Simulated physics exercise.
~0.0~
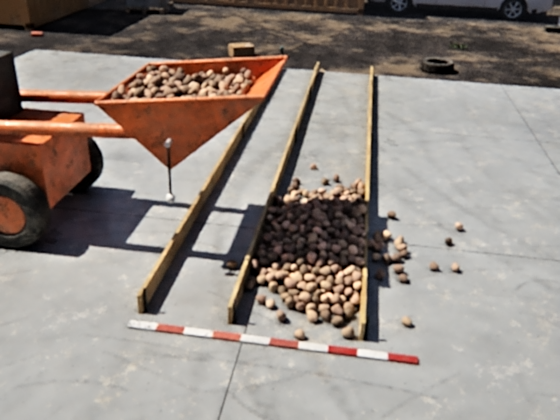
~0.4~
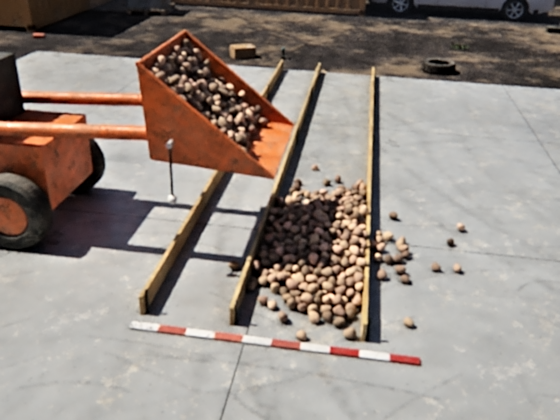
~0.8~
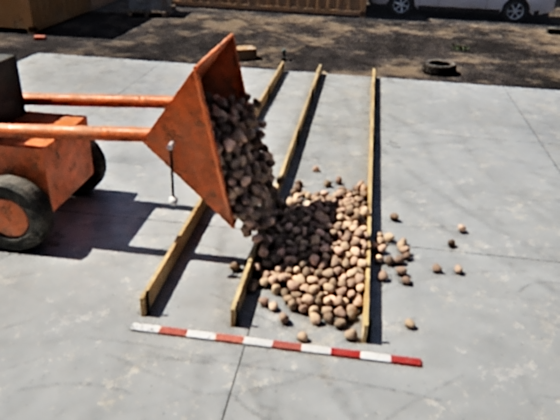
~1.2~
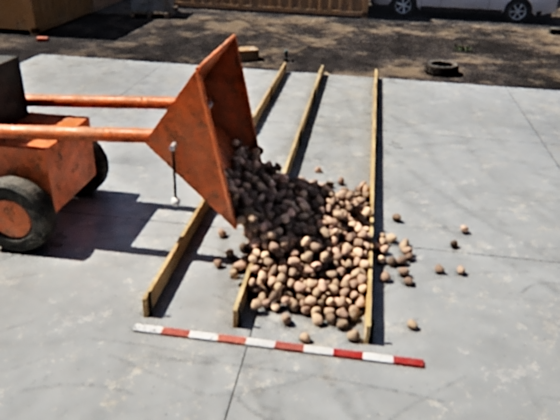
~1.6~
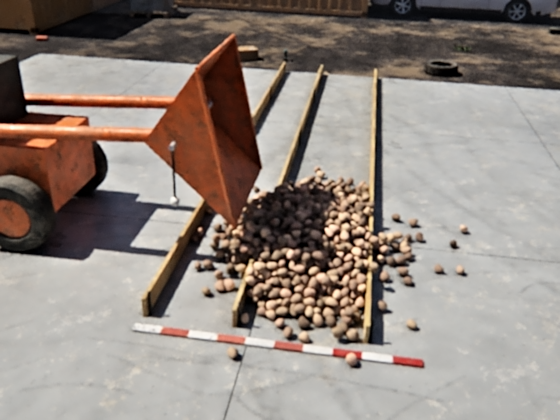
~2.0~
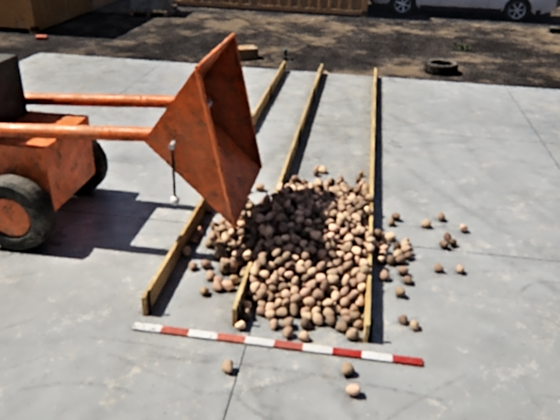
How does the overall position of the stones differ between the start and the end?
At the start the stones are split between the raised orange bucket and the pile on the ground. At the end they are all on the ground, so as a whole they sit lower and a little farther to the right.
